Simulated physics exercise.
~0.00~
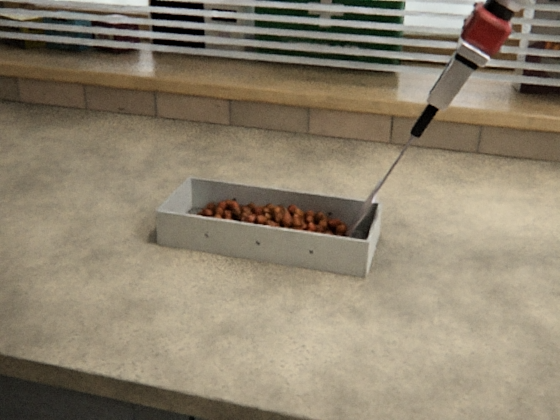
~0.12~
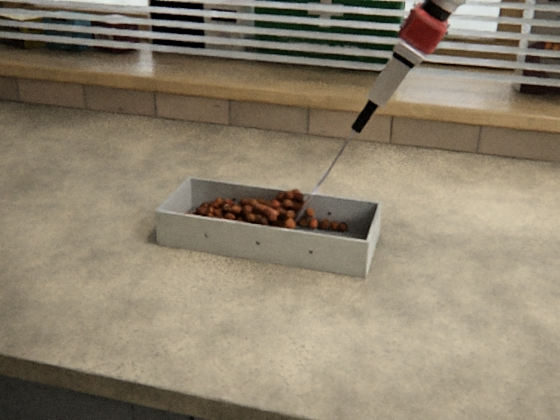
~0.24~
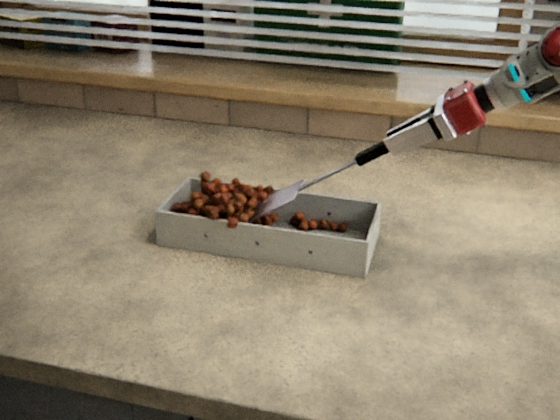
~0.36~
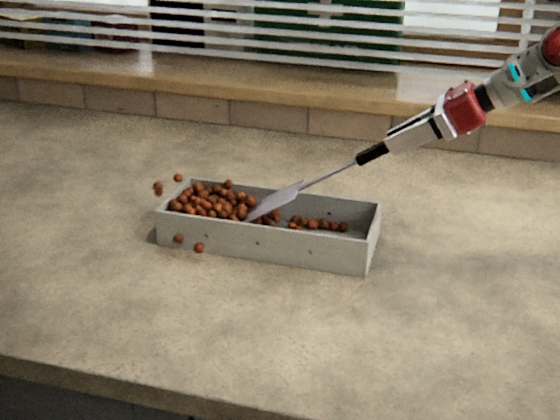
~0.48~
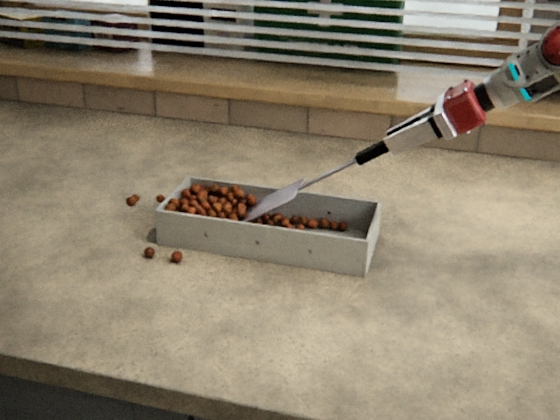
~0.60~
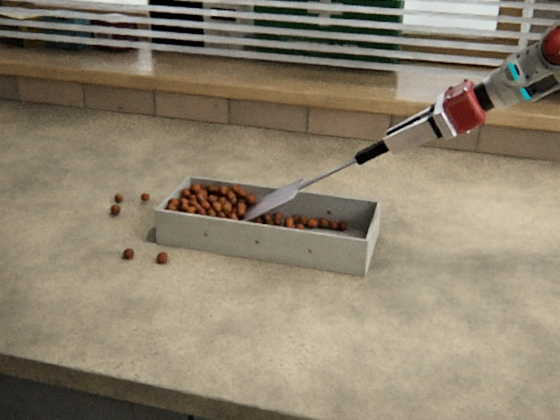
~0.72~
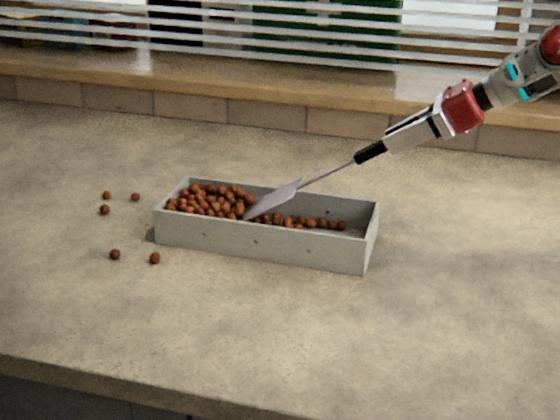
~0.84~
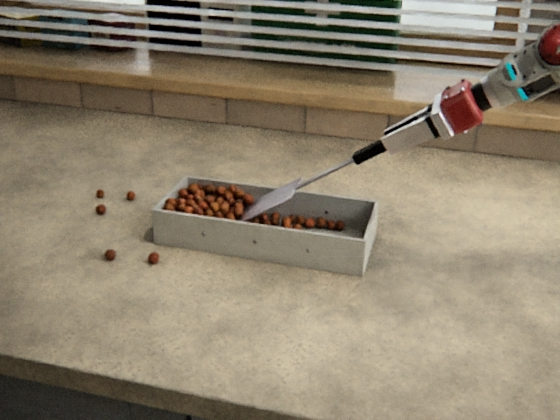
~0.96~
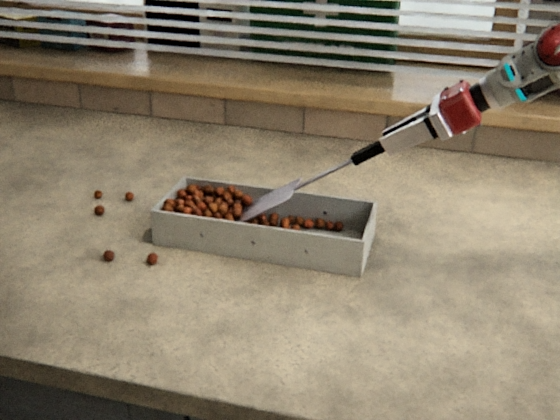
Robot arm pushing hazelnuts leftward with a paddle in a grey tray, heaping them up and spilling five onto the table.
